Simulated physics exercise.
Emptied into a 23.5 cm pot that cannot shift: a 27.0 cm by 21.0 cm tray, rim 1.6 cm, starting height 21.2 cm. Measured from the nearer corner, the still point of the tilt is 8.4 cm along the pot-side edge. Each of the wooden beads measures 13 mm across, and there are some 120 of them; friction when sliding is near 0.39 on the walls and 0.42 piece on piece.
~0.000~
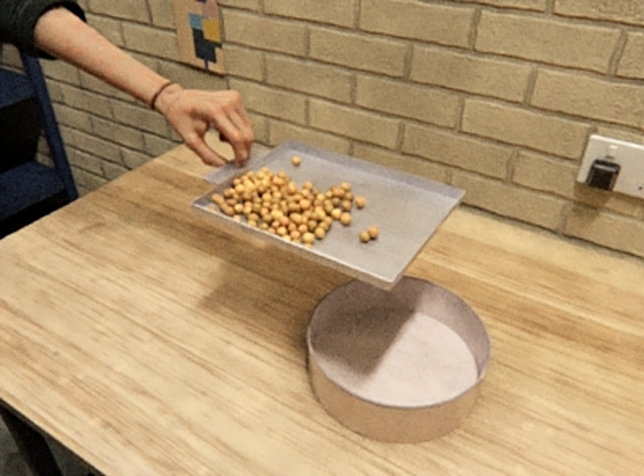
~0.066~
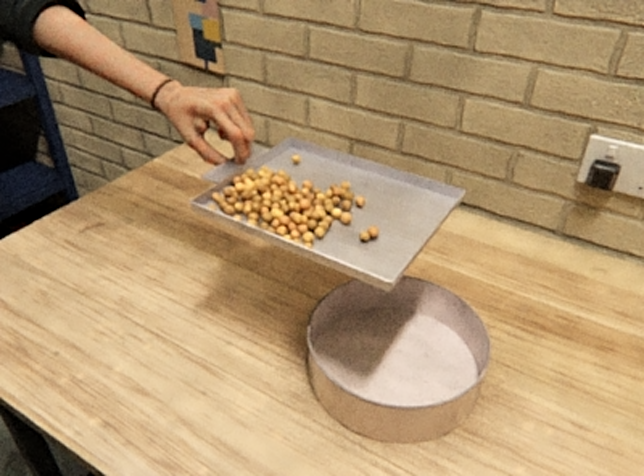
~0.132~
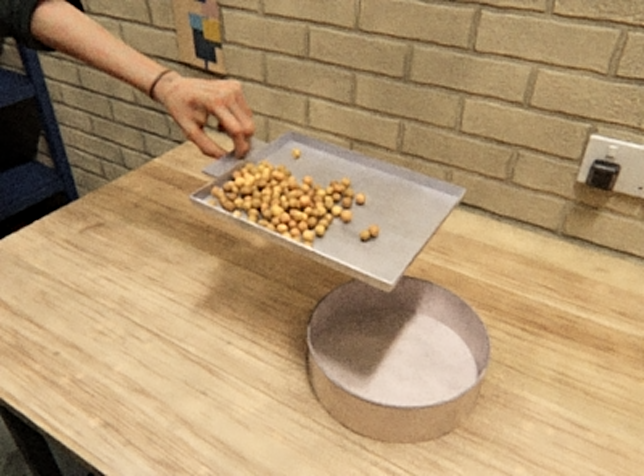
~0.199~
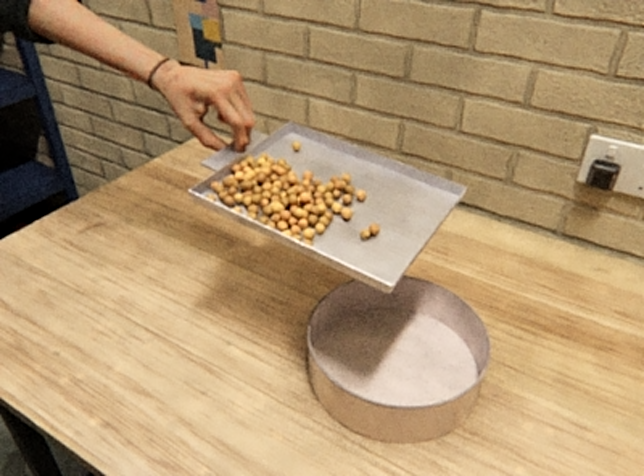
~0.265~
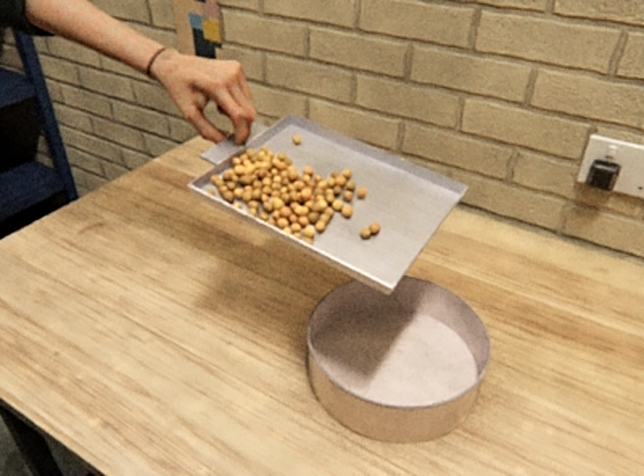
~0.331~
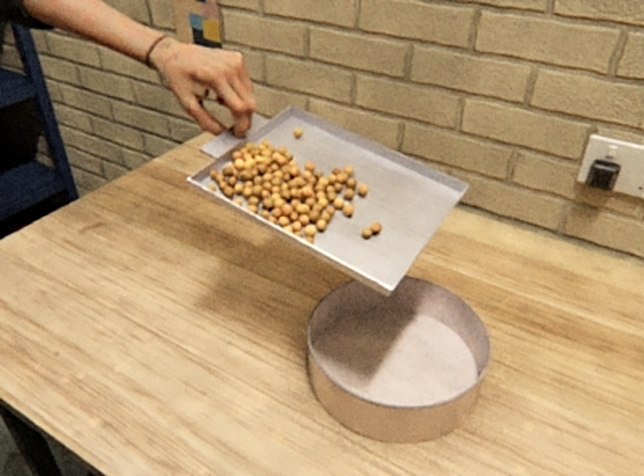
On a pale wooden table beside a tan brick wall, seen from above at an angle by a still camera, a hand reaches in from the upper left. It grips a grey metal tray holding a heap of yellowish-brown wooden beads, above and left of a round, pinkish-grey pot. The hand slowly raises the tray's left end, steepening its slope slightly rightward, while the beads barely shift.
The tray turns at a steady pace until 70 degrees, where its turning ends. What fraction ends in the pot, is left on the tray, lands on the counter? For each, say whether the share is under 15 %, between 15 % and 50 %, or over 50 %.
Pot: Under 15 %; tray: Over 50 %; counter: Under 15 %.
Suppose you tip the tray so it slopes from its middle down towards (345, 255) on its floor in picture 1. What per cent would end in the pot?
That would be close to 5 per cent.
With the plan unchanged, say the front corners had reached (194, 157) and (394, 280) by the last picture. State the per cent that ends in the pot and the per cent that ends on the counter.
In the pot: 10 per cent; on the counter: 5 per cent.
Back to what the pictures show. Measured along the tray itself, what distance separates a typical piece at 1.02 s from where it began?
By then it sits near 9 cm from where it began.
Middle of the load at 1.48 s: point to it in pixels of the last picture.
The load's centre is near (367, 231) at that time.
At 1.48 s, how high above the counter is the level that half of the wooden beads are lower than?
Roughly 26 centimetres.
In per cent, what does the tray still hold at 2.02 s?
Close to 95 in a hundred parts of the load.
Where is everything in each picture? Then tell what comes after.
The first frame shows tray tilt 0 degrees, front corners at (194, 203) and (390, 279); middle of the pieces at (285, 206); pot at (398, 332).
The second frame shows tray tilt 1 degrees, front corners at (193, 201) and (390, 280); middle of the pieces at (284, 204).
The third frame shows tray tilt 3 degrees, front corners at (193, 196) and (391, 281); middle of the pieces at (285, 201).
The fourth frame shows tray tilt 6 degrees, front corners at (192, 190) and (391, 283), lowest corner right front; middle of the pieces at (285, 196).
The fifth frame shows tray tilt 8 degrees, front corners at (192, 184) and (391, 284), lowest corner right front; middle of the pieces at (285, 192).
The sixth frame shows tray tilt 11 degrees, front corners at (191, 179) and (391, 286), lowest corner right front; middle of the pieces at (285, 188); pot at (398, 332). Its pace works out near 40 degrees a second.
After 1.02 s, tilt 38 degrees; the tray holds 100 %, the pot 0 %.
After 1.48 s, tilt 57 degrees; the tray holds 95 %, the pot 0 %.
After 2.02 s, tilt 70 degrees; the tray holds 95 %, the pot 0 %.
By 2.3 s all is still; pot 0 %, tray 95 %, counter 5 %.
